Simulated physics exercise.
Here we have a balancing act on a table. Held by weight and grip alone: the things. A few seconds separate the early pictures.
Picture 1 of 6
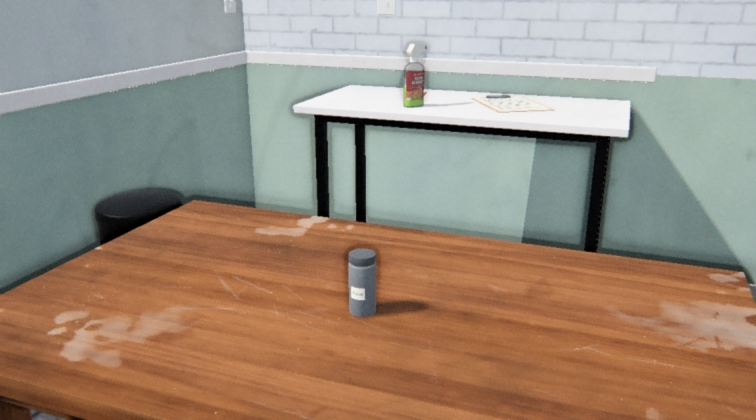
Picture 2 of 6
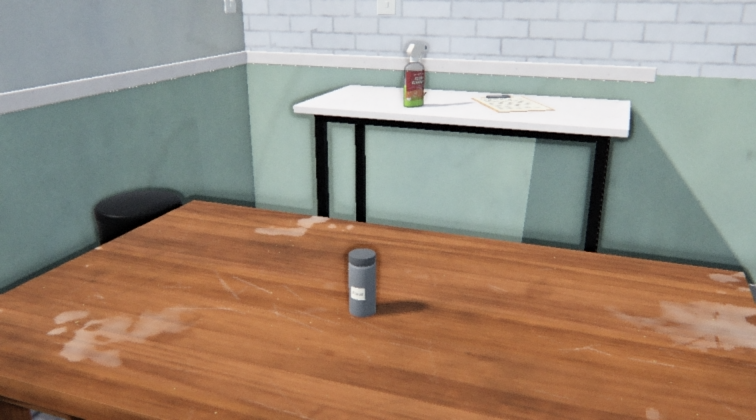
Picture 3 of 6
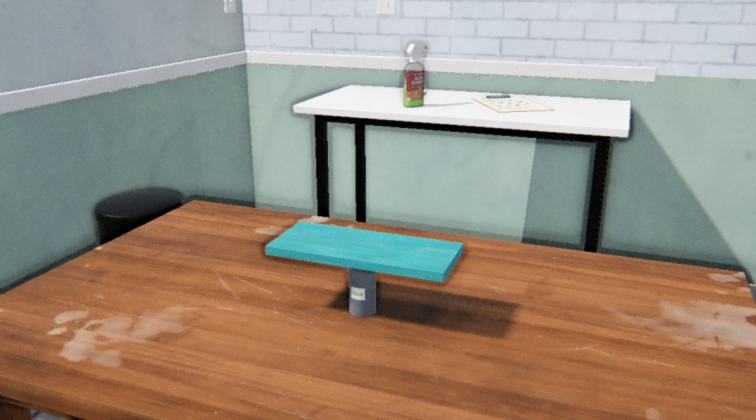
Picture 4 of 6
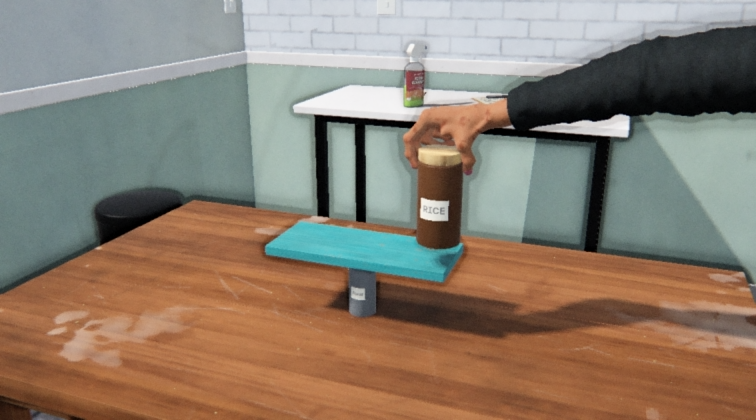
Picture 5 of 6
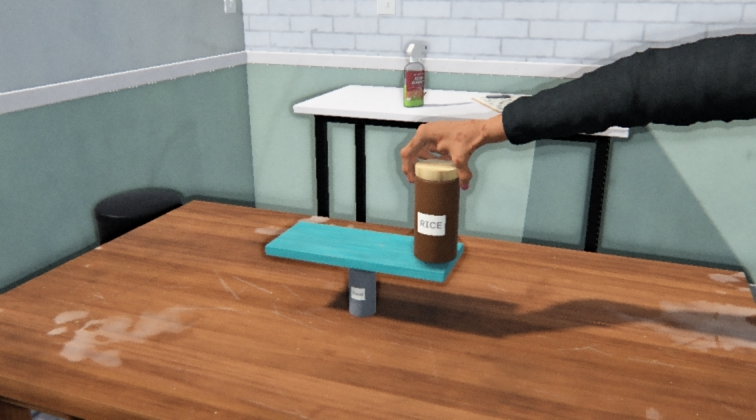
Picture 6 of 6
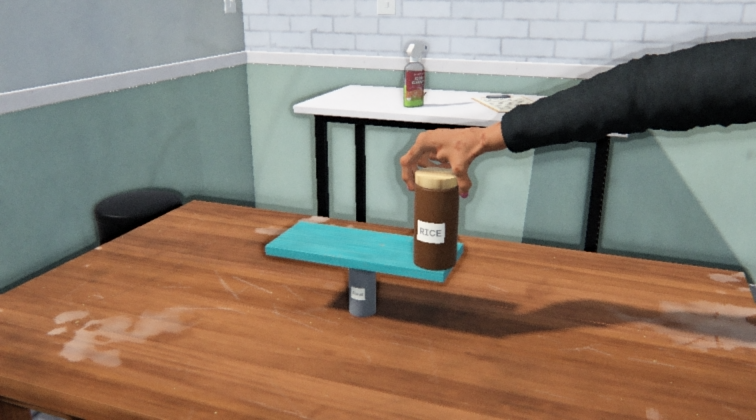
The video shows a grey shaker on a wooden table, then a teal board resting across its top. A hand reaches in from the right, holding a brown jar labelled rice, and lowers it at the board's right end.
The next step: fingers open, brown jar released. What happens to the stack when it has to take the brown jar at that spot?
It collapses.
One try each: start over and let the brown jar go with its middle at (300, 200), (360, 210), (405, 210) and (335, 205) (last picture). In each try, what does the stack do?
Try 1: Topples; try 2: Stands; try 3: Topples; try 4: Stands.
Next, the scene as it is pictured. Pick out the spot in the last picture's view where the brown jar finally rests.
End position: Approximately (528, 346).
Then, 0.40 s after the last picture, brown jar now fallen; turquoise board tipped 50° from how it was.
Then, 0.60 s after the last picture, turquoise board now fallen; grey shaker tipped 36° from how it was.
By the end, fallen, grey shaker, brown jar and turquoise board. Seen from the same camera at the end, brown jar near (528, 346). The stack gives way.
